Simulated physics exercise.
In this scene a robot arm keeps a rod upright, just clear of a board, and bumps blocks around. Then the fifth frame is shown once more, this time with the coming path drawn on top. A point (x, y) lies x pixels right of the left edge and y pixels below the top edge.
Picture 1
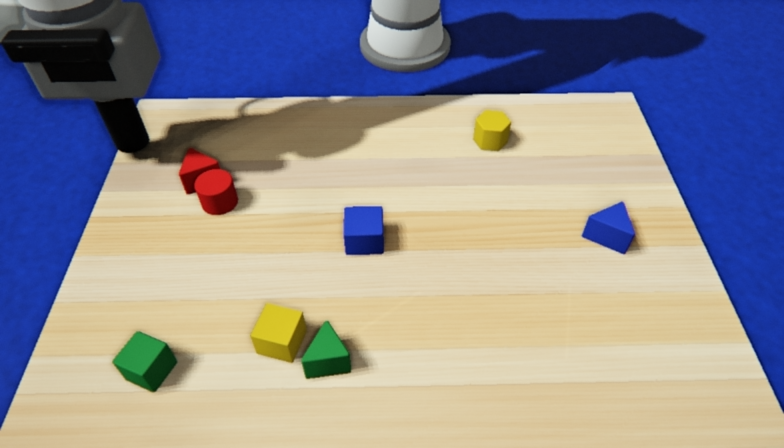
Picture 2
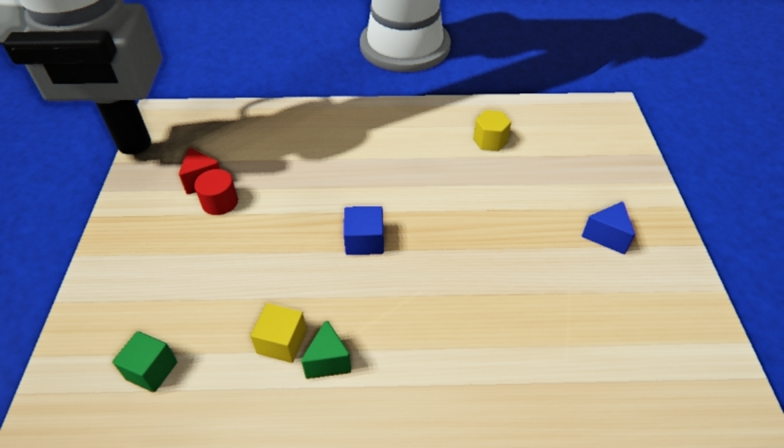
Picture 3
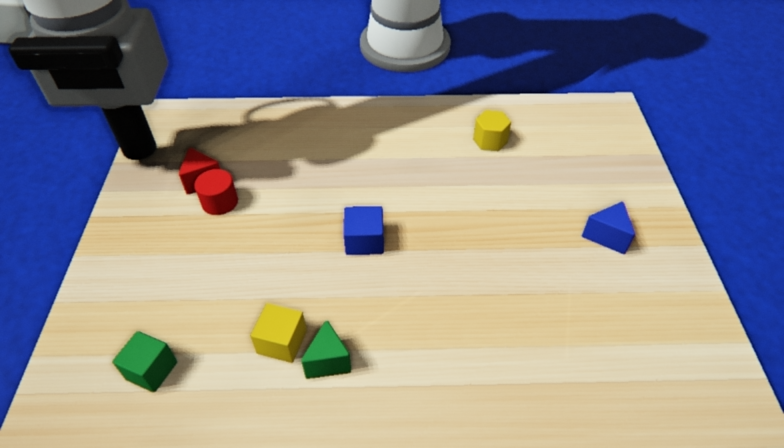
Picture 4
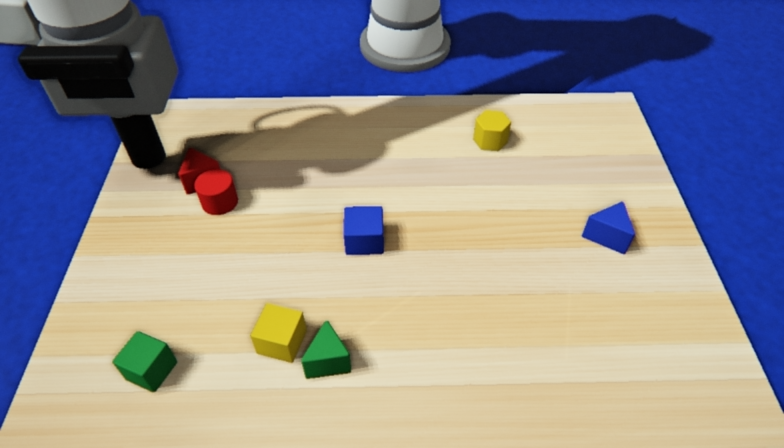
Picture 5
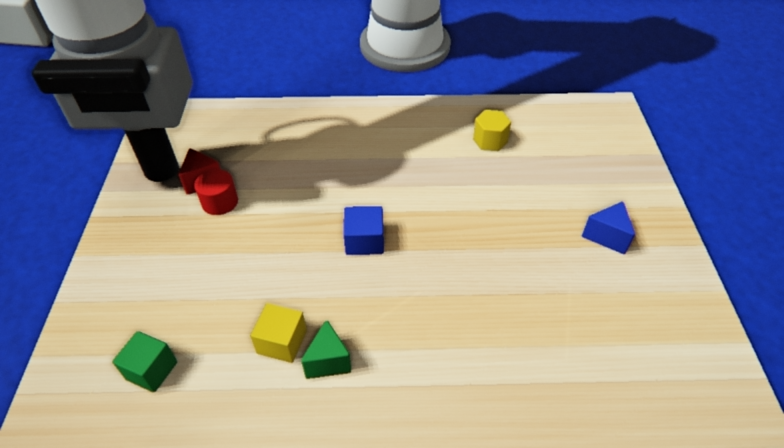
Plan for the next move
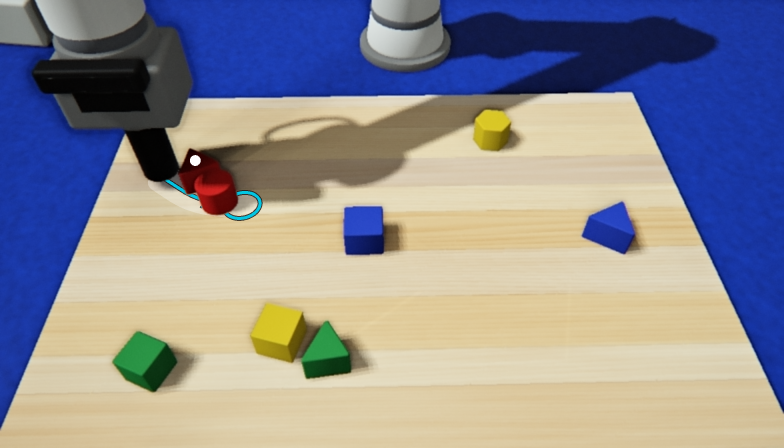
A robot arm with a black rod moves over the upper left of a pale wooden board on a blue surface, seen from above at an angle by a still camera. A red triangle and cylinder sit near it, with blue and yellow blocks beyond and green and yellow ones below. The rod barely stirs, then slides slightly right and downward beside the red pair, while every block stays still.
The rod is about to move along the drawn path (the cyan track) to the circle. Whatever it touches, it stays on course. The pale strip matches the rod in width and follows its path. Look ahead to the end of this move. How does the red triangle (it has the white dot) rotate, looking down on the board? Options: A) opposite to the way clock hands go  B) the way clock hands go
I'll go with A - opposite to the way clock hands go.
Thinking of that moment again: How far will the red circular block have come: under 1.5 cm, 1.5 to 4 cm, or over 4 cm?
It goes a long way, over 4 cm.
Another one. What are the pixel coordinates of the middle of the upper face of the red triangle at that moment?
Somewhere near (226, 159).
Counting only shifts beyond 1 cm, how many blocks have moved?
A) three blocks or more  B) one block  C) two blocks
The one that fits is C, two blocks.
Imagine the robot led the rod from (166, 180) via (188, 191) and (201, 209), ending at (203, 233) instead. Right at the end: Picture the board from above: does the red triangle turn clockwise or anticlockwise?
From the top, the block rotates counterclockwise.
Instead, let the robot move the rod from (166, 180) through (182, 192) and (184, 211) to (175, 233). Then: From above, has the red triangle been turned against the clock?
It seems so.
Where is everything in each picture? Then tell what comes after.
Rod tip at (133, 143); block tops, red triangle at (195, 161); red circular block at (213, 181), in the first picture.
Rod at (135, 144); blocks unchanged, in the second picture.
Rod at (140, 149); blocks unchanged, in the third picture.
Rod at (149, 158); blocks unchanged, in the fourth picture.
Rod at (162, 170); red triangle at (195, 161); red circular block at (213, 181), in the fifth picture.
Path on the board, from (166, 180) by way of (198, 198) to (242, 205); the dot is on the red triangle.
On the path given first. One third of the way, rod at (183, 184); red triangle at (209, 161), turned 20° anticlockwise; red circular block at (217, 182).
Two thirds of the way, rod at (210, 193); red triangle at (222, 159), turned 55° anticlockwise; red circular block at (240, 187).
At the end, rod at (240, 196); red triangle at (226, 159), turned 75° anticlockwise; red circular block at (270, 192).
